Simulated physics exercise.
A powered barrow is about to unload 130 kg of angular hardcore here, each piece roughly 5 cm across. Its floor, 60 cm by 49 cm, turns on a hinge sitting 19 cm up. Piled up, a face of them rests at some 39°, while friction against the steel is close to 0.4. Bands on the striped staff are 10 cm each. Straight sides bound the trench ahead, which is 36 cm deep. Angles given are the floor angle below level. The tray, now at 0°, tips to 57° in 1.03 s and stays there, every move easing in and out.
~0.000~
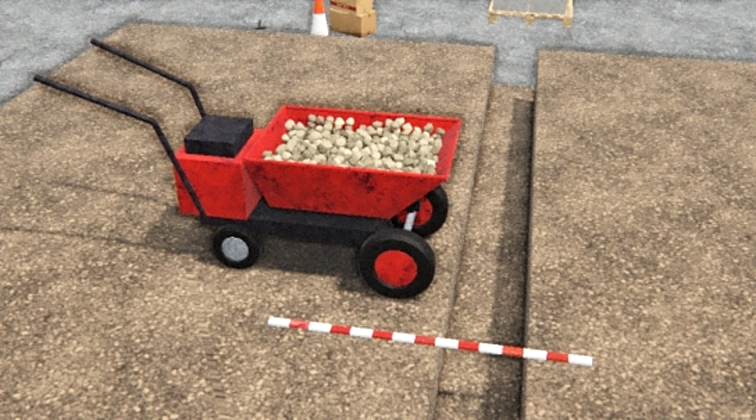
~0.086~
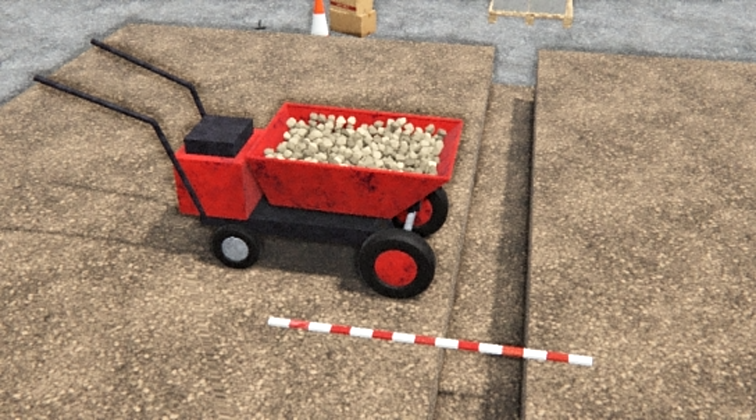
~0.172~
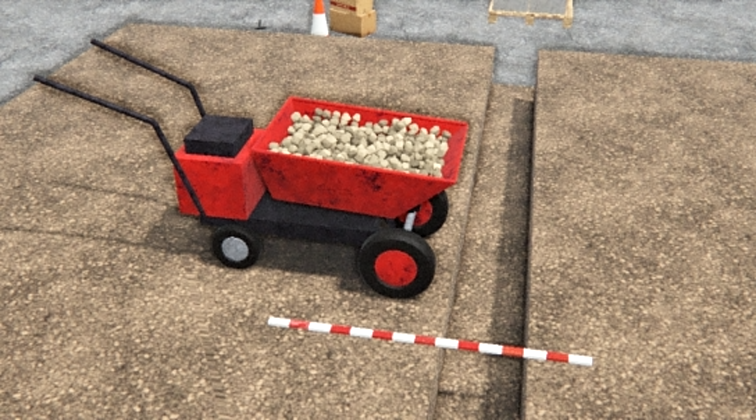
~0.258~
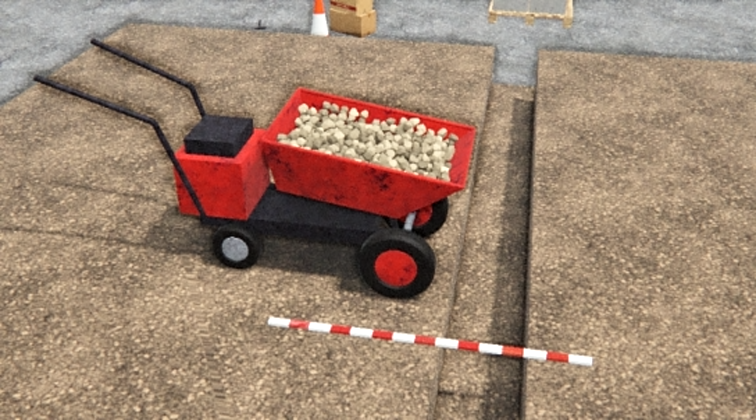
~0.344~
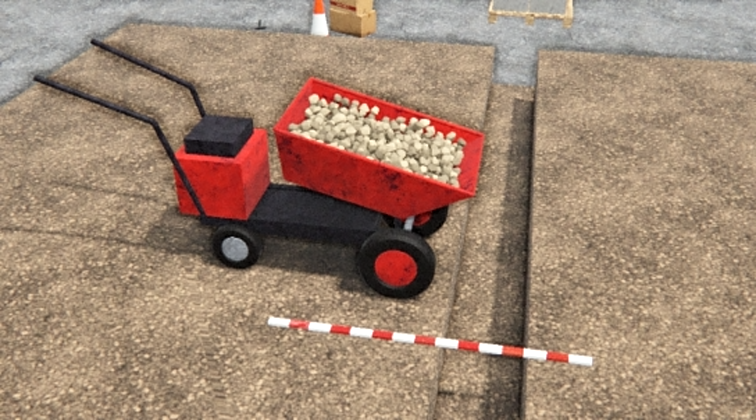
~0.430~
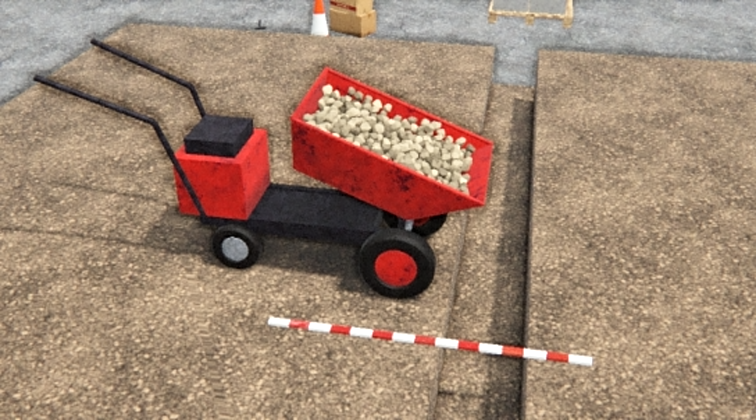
A red powered barrow with black handles and a tray full of pale, angular stones stands on brown, gritty ground, seen from above and to the side by a still camera. A narrow straight-sided trench lies to its right, a red-and-white striped staff in front, and an orange cone and wooden crates behind on grey gravel. The tray tilts slowly, then faster, its left end rising as it shifts rightward with the stones.
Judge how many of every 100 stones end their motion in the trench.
I would put it near 23 out of 100.
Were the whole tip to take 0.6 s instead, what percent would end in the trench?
In that case some 15 per cent.
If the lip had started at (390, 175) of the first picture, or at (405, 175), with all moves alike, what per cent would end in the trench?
It'd be around 50 per cent and after that around 40 per cent.
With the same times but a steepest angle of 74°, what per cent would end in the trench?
In that case near 35 per cent.
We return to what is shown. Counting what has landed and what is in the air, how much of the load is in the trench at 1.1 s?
Close to 5 per cent at that time.
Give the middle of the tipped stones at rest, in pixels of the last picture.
The stones end up centred near (539, 276).
After 0.8 s the floor is at 48°; 100 % in the tray; the foremost stones are at (495, 212).
After 1.1 s the floor is at 57°; 96 % in the tray, 4 % in the trench; the foremost stones are at (535, 231).
After 1.5 s the floor is at 57°; 73 % in the tray, 6 % in the trench, 22 % past the trench; the foremost stones are at (603, 279).
After 3.4 s the floor is at 57°; 51 % in the tray, 23 % in the trench, 26 % past the trench; the foremost stones are at (646, 301).
